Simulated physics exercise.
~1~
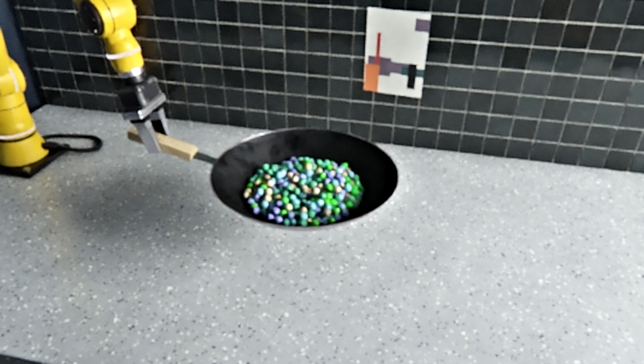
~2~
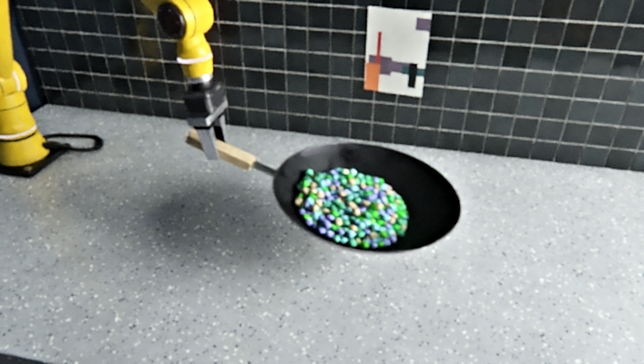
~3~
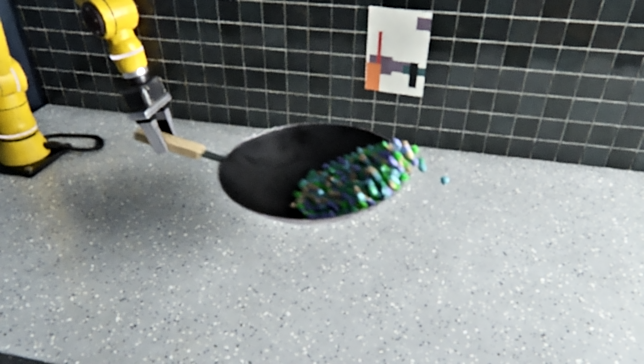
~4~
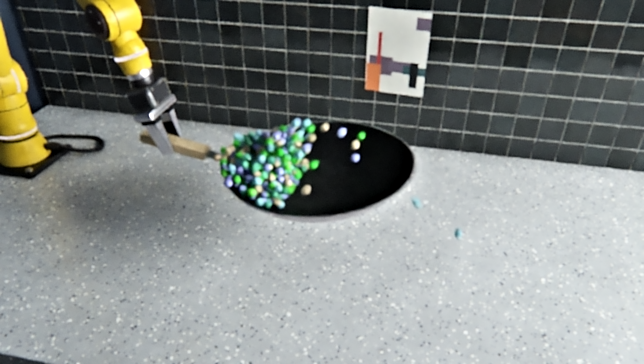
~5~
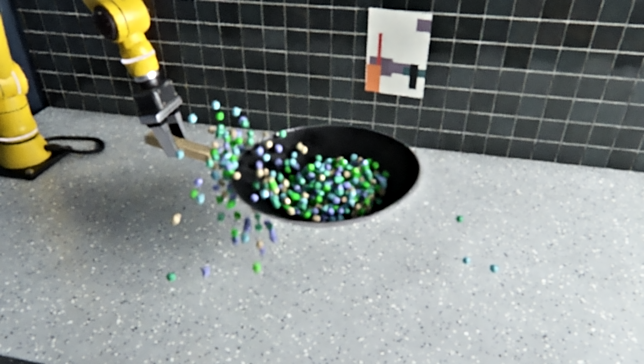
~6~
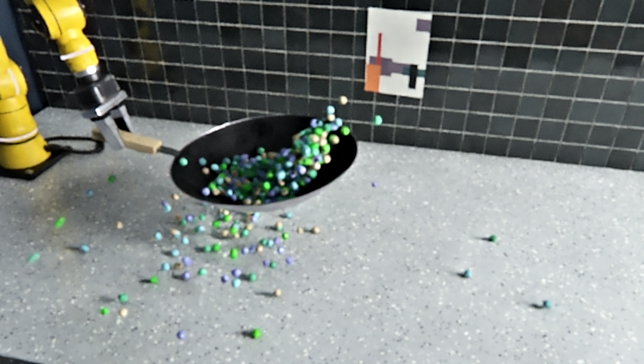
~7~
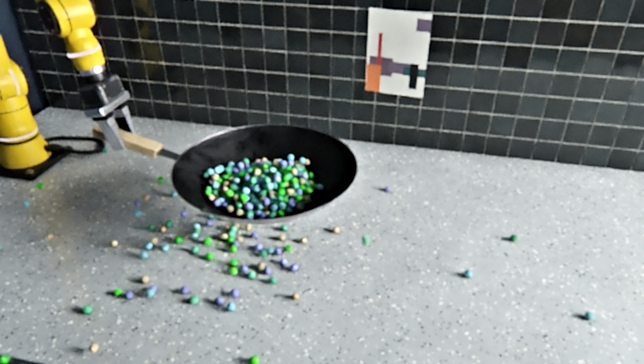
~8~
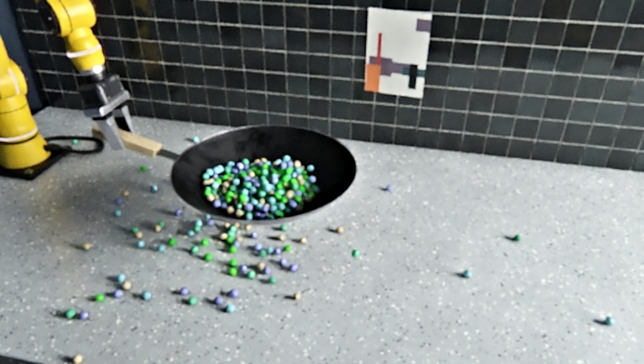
On a speckled grey counter, a yellow robot arm holding a black wok of colourful sweets by its handle shook it right and left, tossing many over the edges, then stopped with most still inside and the rest scattered across the counter.
